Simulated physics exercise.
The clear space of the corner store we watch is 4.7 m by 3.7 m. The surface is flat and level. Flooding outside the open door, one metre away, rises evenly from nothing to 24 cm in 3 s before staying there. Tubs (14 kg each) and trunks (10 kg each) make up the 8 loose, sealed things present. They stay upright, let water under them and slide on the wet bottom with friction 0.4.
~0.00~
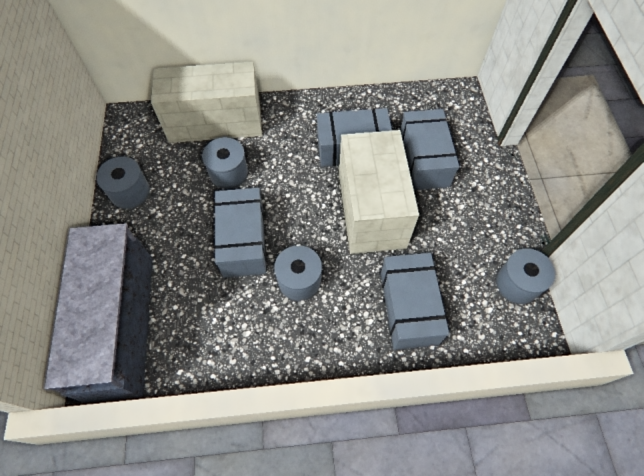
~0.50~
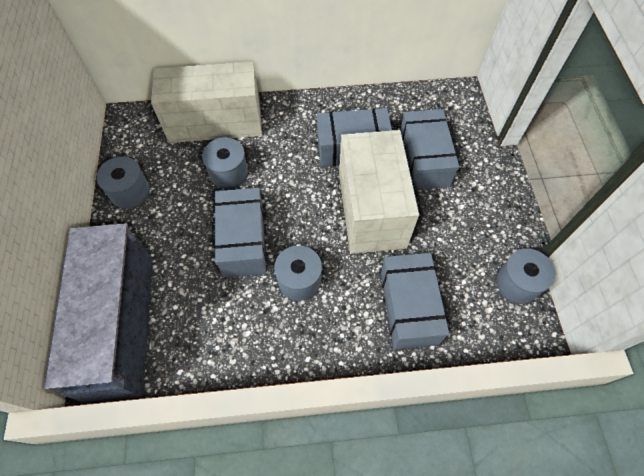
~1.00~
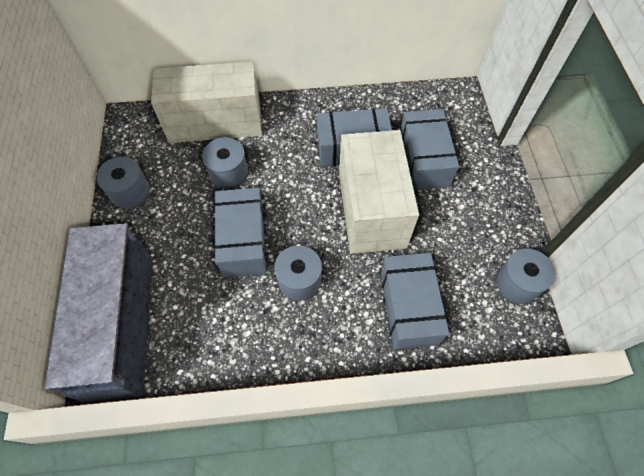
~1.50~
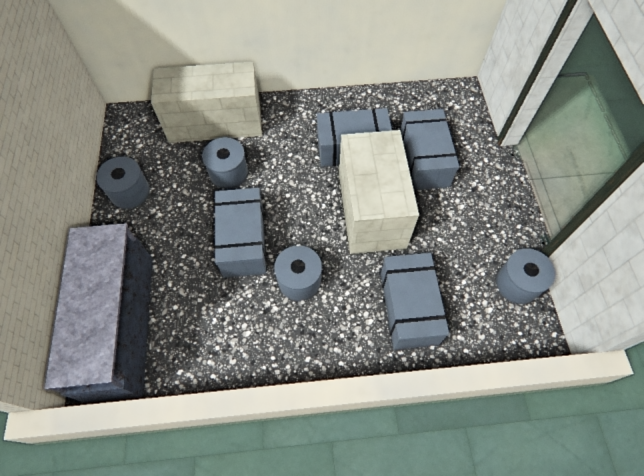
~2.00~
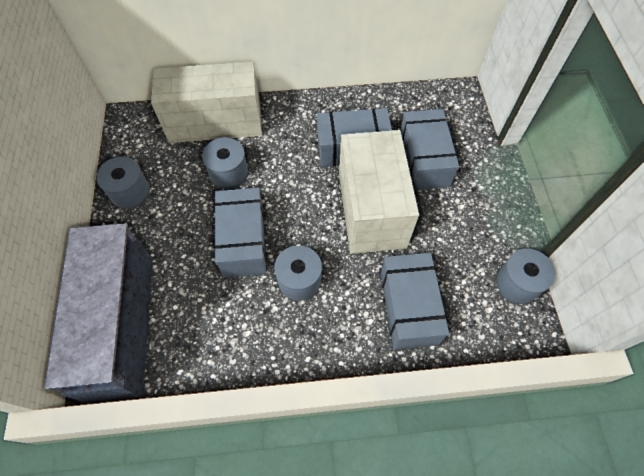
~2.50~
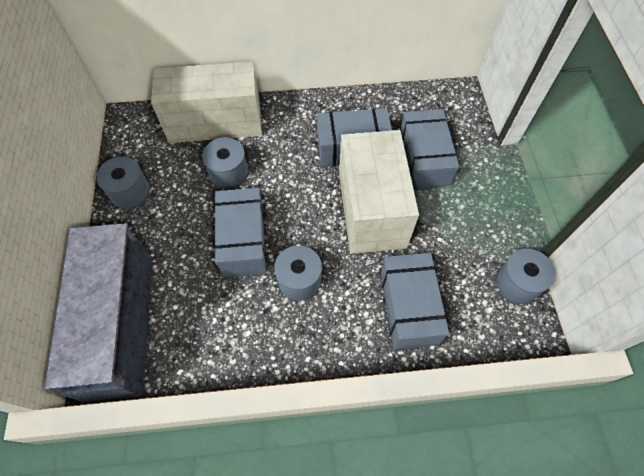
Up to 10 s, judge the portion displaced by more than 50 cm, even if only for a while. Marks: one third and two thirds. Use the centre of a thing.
It falls in the mid range.
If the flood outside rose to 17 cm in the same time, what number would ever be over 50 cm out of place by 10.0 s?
So the tally would be 3.
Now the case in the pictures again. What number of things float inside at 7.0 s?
Total: 3.
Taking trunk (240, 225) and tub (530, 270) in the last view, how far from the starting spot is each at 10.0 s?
Respectively 60 and 60 cm.
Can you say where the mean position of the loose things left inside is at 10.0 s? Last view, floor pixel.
Close to (273, 246).
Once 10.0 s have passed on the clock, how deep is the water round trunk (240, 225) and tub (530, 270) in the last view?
Depths: Near 11 cm, then near 10 cm.
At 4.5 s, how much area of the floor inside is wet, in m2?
I'd put it close to 8.0 m2.
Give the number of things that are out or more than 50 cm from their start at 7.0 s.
By my tally, 3.
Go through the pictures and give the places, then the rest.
A tub at (531, 270) rests on the ground; a tub at (223, 154) rests on the ground; water covers 0.0 m2; 0 of 8 have shifted, in the first picture.
A tub at (531, 270) rests on the ground; a tub at (223, 154) rests on the ground; 0.0 m2 under water; 0 of 8 have shifted, in the second picture.
A tub at (531, 270), on the bottom; a tub at (223, 154) rests on the ground; 0.0 m2 under water; 0 of 8 have shifted, in the third picture.
A tub at (531, 270) rests on the ground; a tub at (223, 154), on the bottom; water covers 0.0 m2; 0 of 8 have shifted, in the fourth picture.
A tub at (531, 270) rests on the ground; a tub at (223, 154) rests on the ground; water covers 0.4 m2; 0 of 8 have shifted, in the fifth picture.
A tub at (531, 270) rests on the ground; a tub at (223, 154) rests on the ground; 1.2 m2 under water; 0 of 8 have shifted, in the sixth picture.
After 3.5 s 0 of 8 are over 50 cm from their spots; 0 afloat.
After 4.5 s 3 of 8 are over 50 cm from their spots; 2 afloat.
After 7.0 s 3 of 8 are over 50 cm from their spots; 3 afloat.
After 10.0 s 5 of 8 are over 50 cm from their spots, and 5 have been at some point; 8 afloat.
